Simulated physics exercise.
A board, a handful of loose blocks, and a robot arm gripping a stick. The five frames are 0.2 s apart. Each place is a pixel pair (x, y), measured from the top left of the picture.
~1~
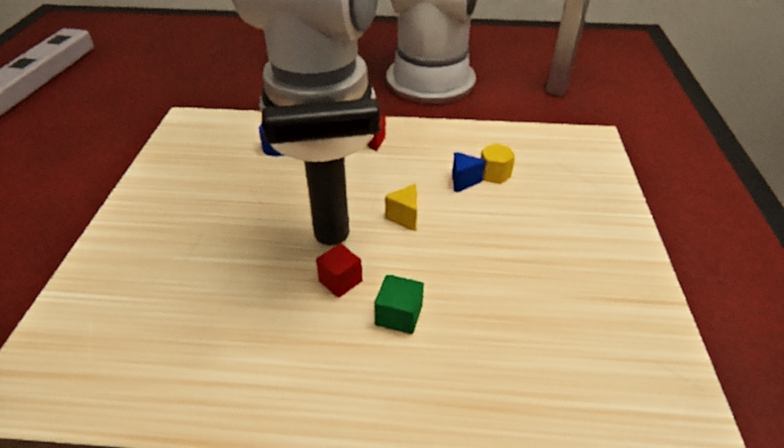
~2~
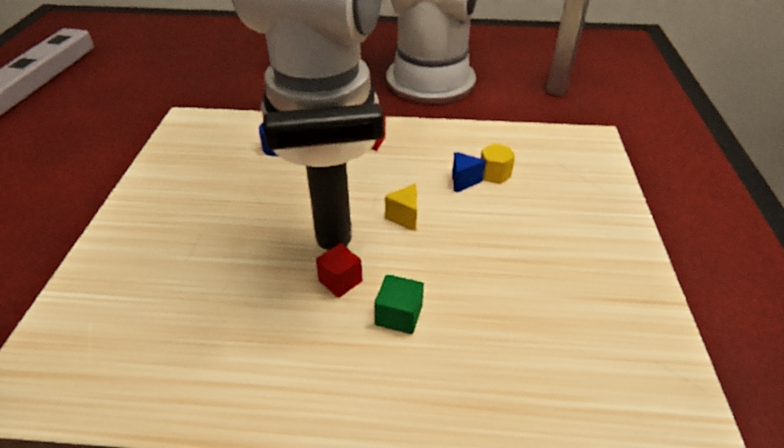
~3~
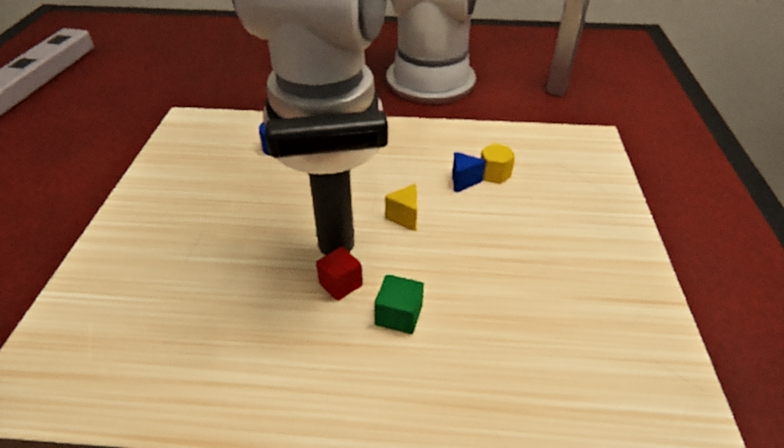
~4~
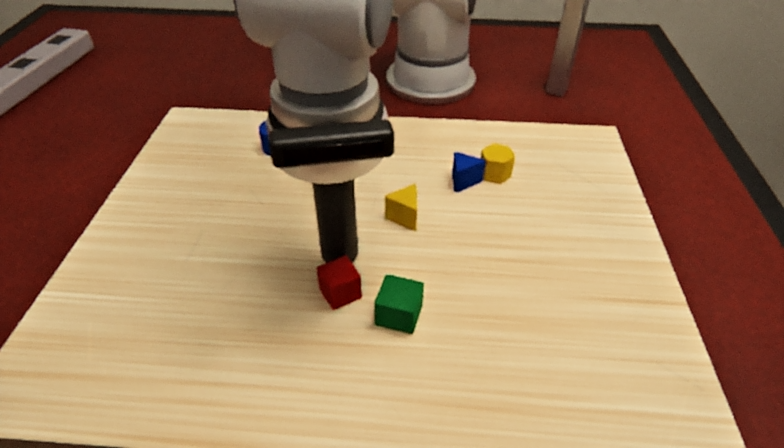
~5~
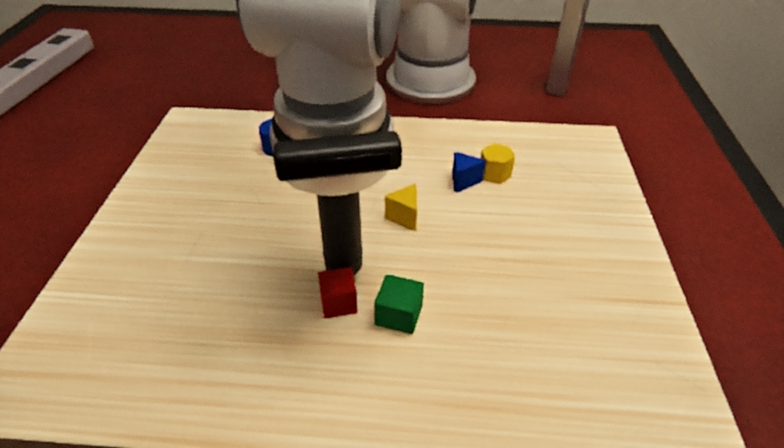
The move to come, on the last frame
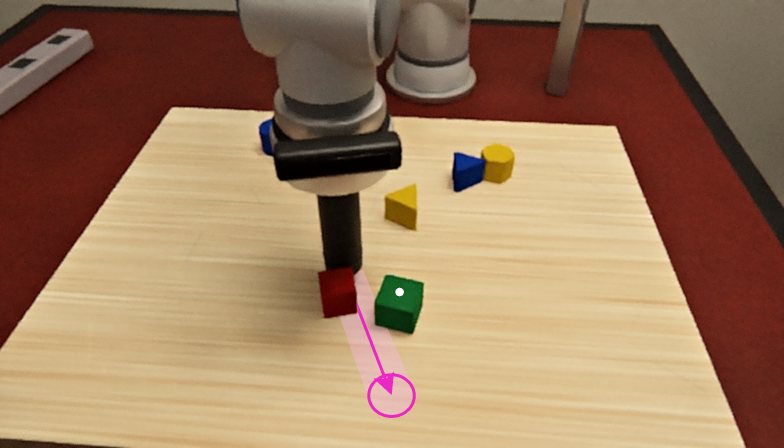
A robot arm holding a black stick stands over a pale wooden table on a dark red surface, seen from a fixed, raised view. A red cube and a green cube sit near the stick, with yellow and blue blocks behind, toward the back. The stick slides slightly toward the viewer, meets the red cube and nudges it a little forward, turning it, while the green cube stays still.
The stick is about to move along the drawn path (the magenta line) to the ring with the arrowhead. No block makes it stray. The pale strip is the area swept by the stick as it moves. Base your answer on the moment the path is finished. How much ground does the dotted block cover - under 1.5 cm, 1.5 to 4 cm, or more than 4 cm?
The shift is below 1.5 cm.
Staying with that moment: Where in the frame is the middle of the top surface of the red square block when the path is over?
It comes to (327, 323).
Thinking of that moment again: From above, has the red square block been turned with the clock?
Yes.
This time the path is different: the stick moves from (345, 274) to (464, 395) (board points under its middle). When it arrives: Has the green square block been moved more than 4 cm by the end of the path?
I expect so.
The drawn path runs from (345, 274) to (392, 395); the dot is on the green square block.
On the path given first. One third of the way, stick (358, 301); red square block (330, 315), turned 65° clockwise.
Two thirds of the way, stick (374, 342); red square block (327, 323), turned 80° clockwise; green square block (408, 298), turned 35° anticlockwise.
At the end, stick (392, 386); red square block (327, 323), turned 80° clockwise; green square block (408, 298), turned 35° anticlockwise.
